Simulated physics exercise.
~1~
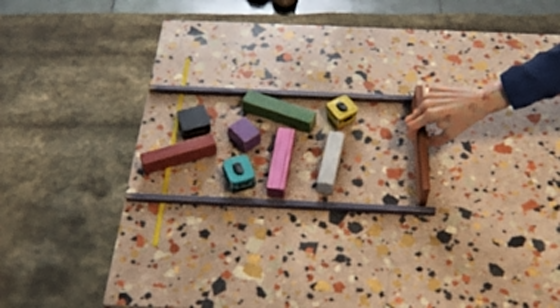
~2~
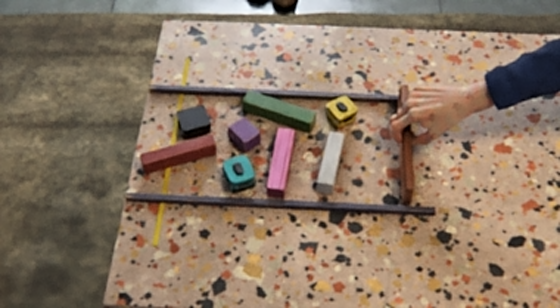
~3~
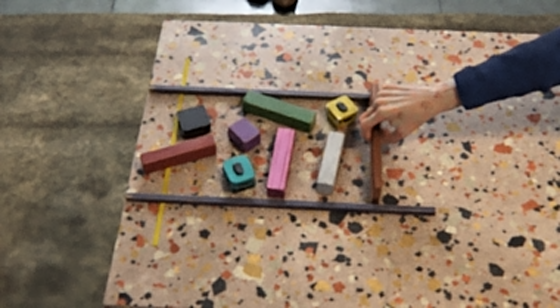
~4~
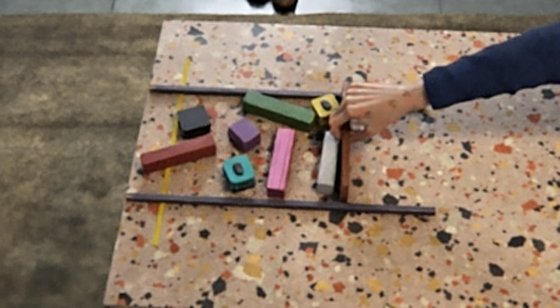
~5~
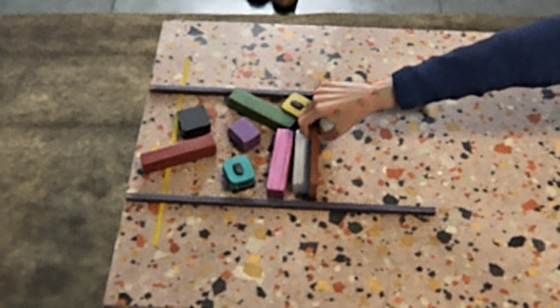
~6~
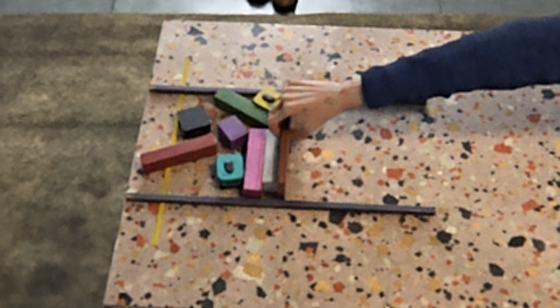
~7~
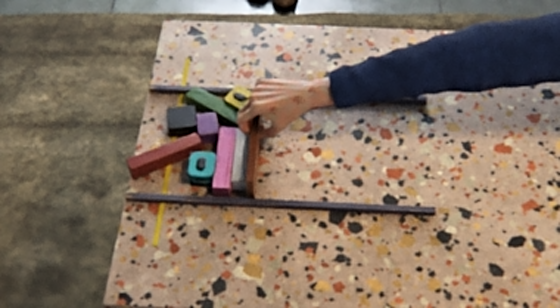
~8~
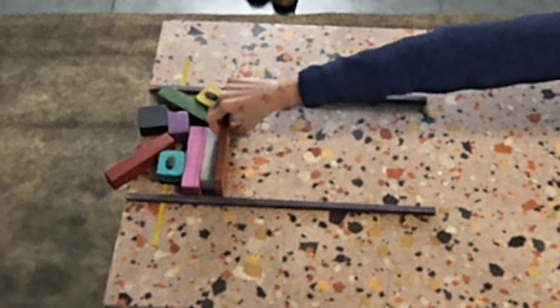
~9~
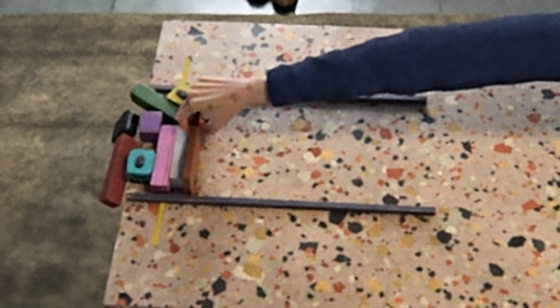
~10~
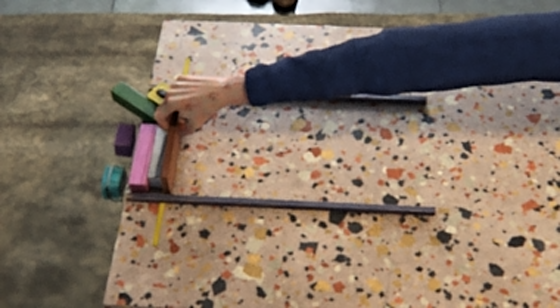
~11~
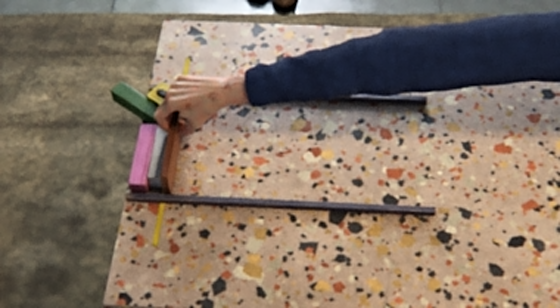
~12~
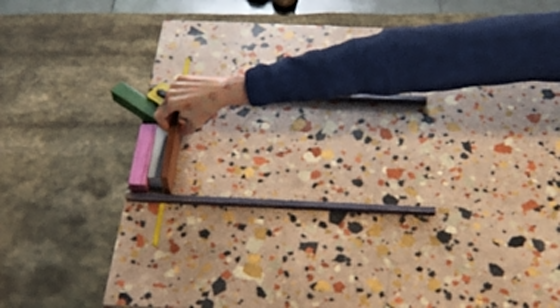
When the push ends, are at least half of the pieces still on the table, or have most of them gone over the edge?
At least half of them are still on the table. Four go over the edge, the red, black, purple and teal ones, while the green, yellow, pink and grey ones stay.
